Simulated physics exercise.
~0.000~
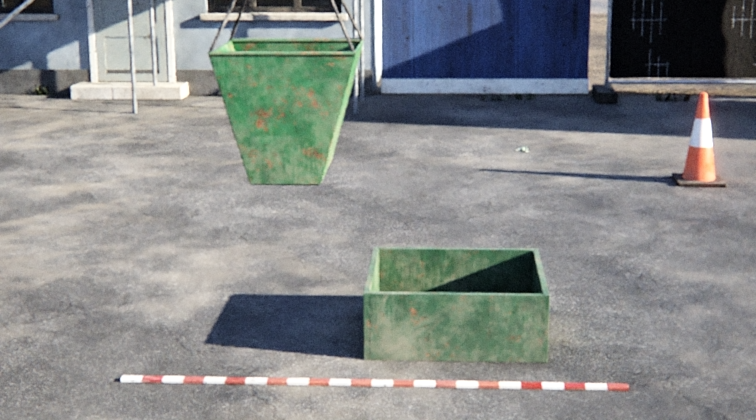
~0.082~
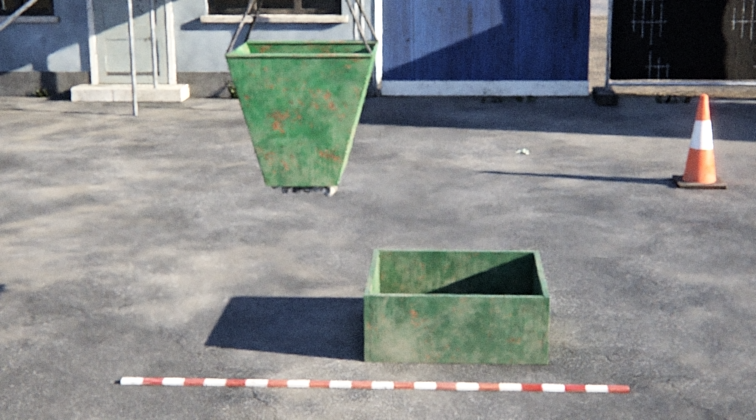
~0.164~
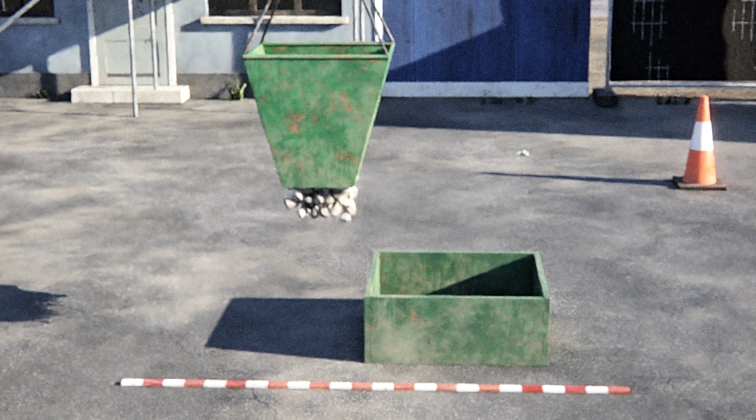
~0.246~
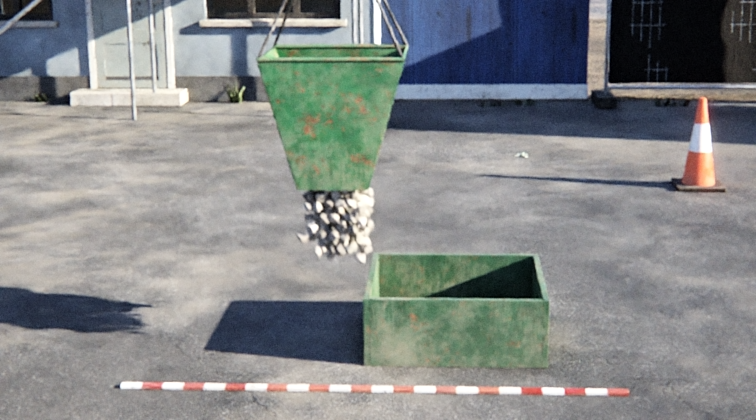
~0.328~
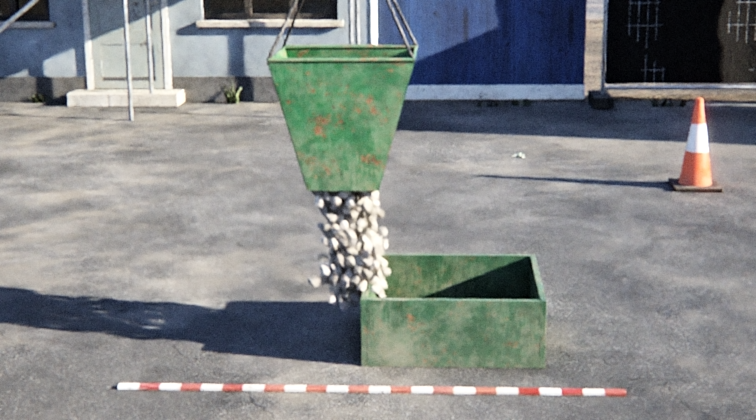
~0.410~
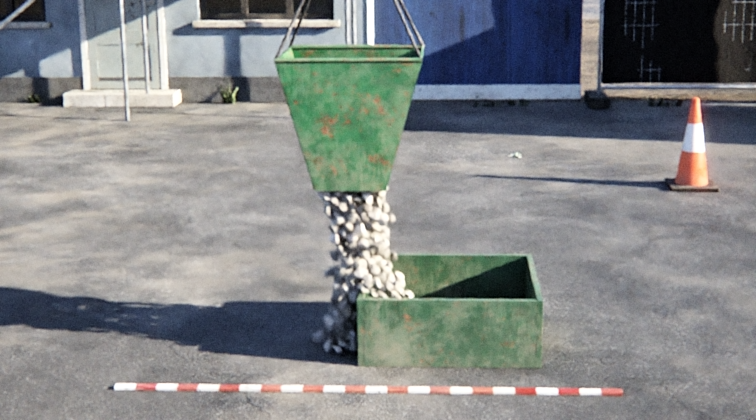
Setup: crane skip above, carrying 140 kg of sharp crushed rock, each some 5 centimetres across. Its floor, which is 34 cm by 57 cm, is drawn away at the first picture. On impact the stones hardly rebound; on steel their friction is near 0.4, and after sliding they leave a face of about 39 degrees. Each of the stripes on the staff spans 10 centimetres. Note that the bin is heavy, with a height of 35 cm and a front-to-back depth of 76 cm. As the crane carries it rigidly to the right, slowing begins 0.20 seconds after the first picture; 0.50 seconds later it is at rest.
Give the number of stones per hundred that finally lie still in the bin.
Some 65 per hundred.
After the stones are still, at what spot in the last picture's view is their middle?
Centre at rest: Around (391, 325).
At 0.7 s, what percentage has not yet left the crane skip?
Close to 0 per cent of the load.
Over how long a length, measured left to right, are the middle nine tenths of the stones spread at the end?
Spread, left to right, approx 110 cm.
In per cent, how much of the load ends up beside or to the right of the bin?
I'd say close to 0 per cent.
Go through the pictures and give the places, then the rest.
In the first frame, the outlet is at (285, 174); nothing has dropped yet.
In the second frame, the outlet is at (301, 176); 6 % is out.
In the third frame, outlet at (318, 178), the stream shows down to (327, 208); 81 % still inside.
In the fourth frame, outlet at (332, 180), the stream shows down to (342, 247); 64 % still inside.
In the fifth frame, outlet at (343, 181), the stream shows down to (346, 268); 48 % still inside.
In the sixth frame, outlet at (350, 181), the stream shows down to (365, 265); 28 % still inside.
After 0.7 s, 0 % in the crane skip, 35 % falling or lying left of the bin, 64 % falling or lying in the bin; the stones farthest right are at (491, 336).
After 1.1 s, 0 % in the crane skip, 35 % falling or lying left of the bin, 65 % falling or lying in the bin; the stones farthest right are at (526, 330).
After 1.7 s, 0 % in the crane skip, 35 % falling or lying left of the bin, 65 % falling or lying in the bin; the stones farthest right are at (526, 330).
After 2.6 s, 0 % in the crane skip, 35 % falling or lying left of the bin, 65 % falling or lying in the bin; the stones farthest right are at (526, 330).
After 4.5 s, 0 % in the crane skip, 35 % left of the bin, 65 % in the bin; the stones farthest right are at (526, 330).
